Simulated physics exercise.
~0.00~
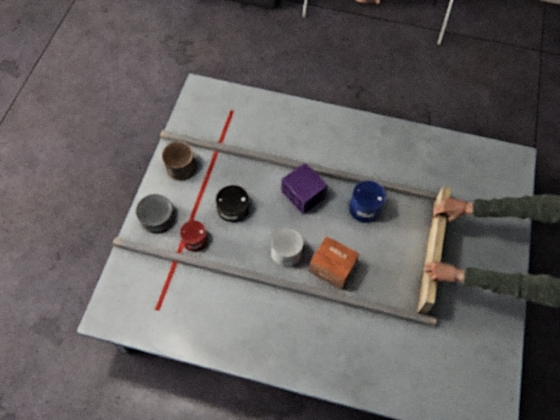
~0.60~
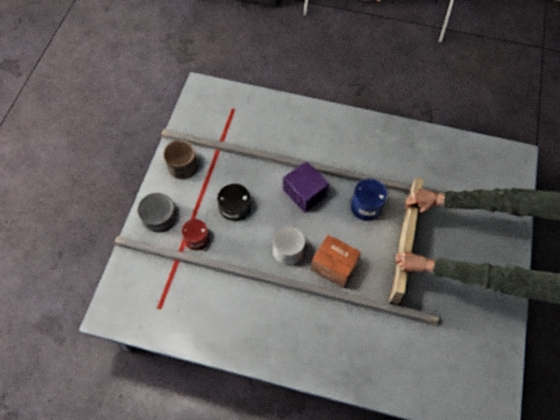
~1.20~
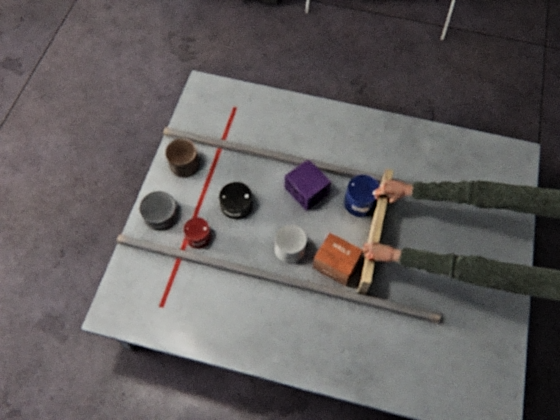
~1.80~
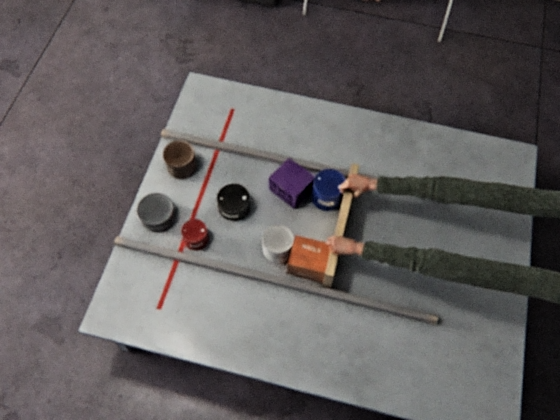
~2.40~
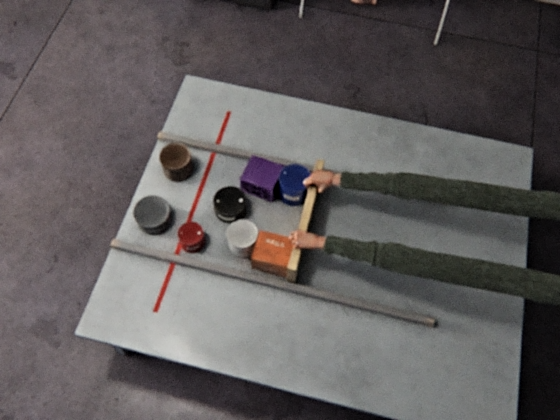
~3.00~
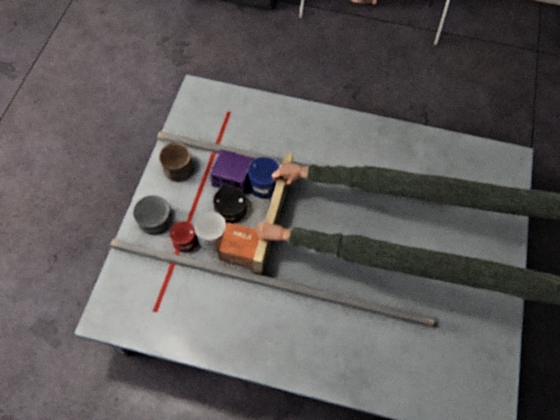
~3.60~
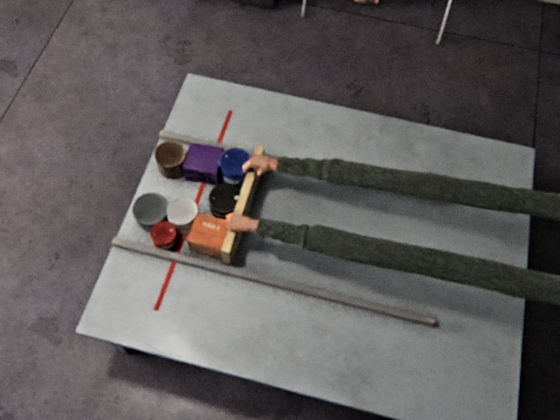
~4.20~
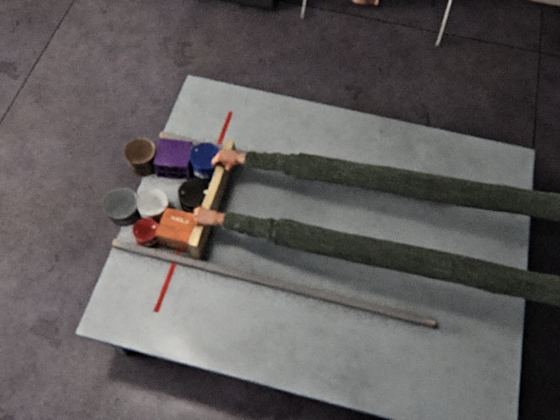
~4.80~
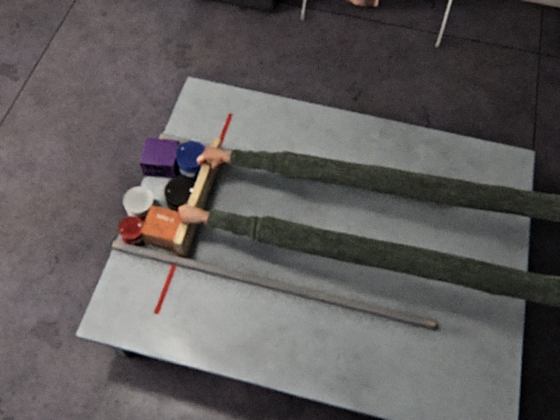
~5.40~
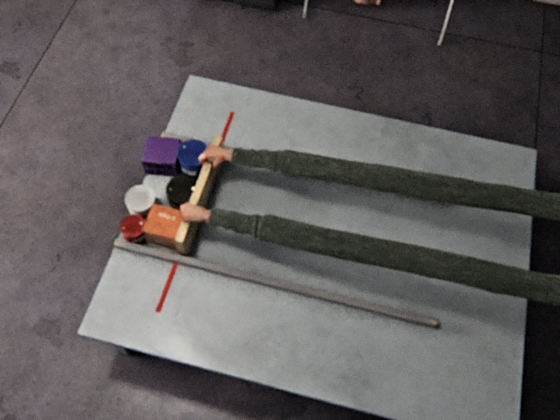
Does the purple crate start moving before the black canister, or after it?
The purple crate starts moving first. The black canister stays put until later, when the plank has come much farther left.
Two hands slide a plank left, bunching the parcels until the brown and grey tubs drop off.
